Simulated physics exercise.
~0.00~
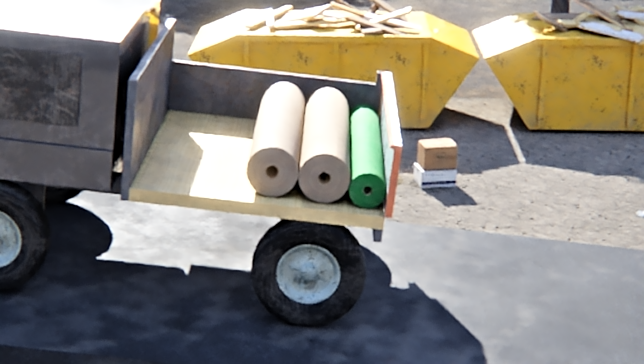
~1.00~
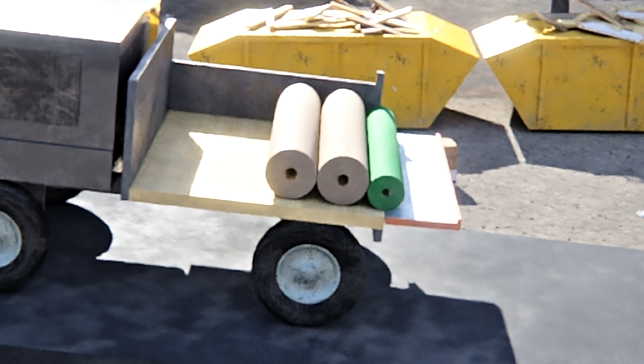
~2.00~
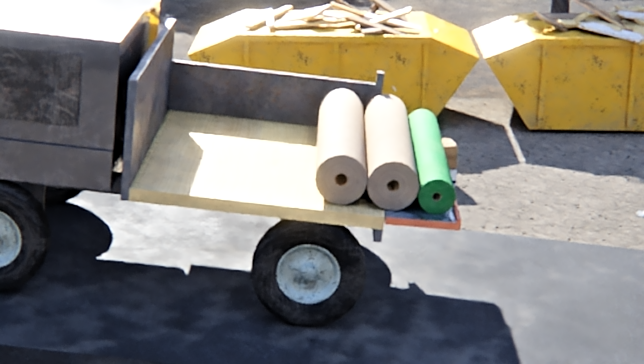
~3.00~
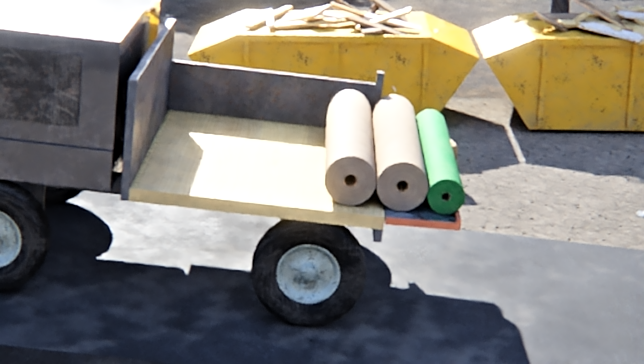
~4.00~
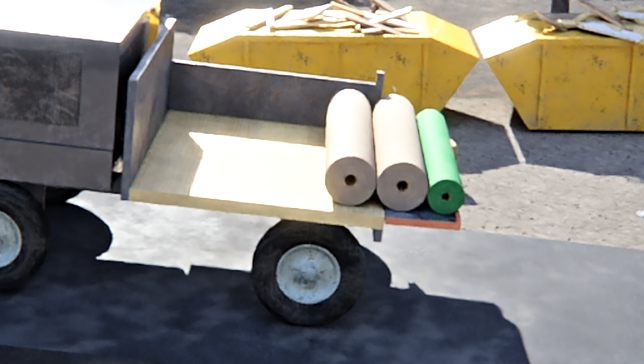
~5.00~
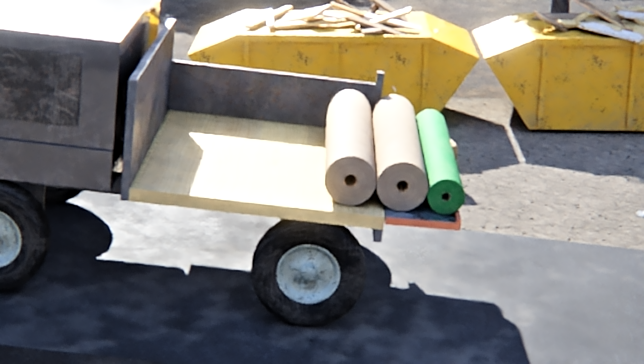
To begin with, three rolls, two pale brown and one green, stand side by side against the raised tailgate of a pick-up, their ends facing the viewer, with yellow skips full of scrap behind. The tailgate drops outward to the right until it lies almost flat. The rolls start rolling right along the bed towards the opening, and the green one leads onto the lowered gate. They slow near its outer edge and come to rest. At the end, the green roll sits still on the tailgate beside the brown ones, and nothing has fallen off.
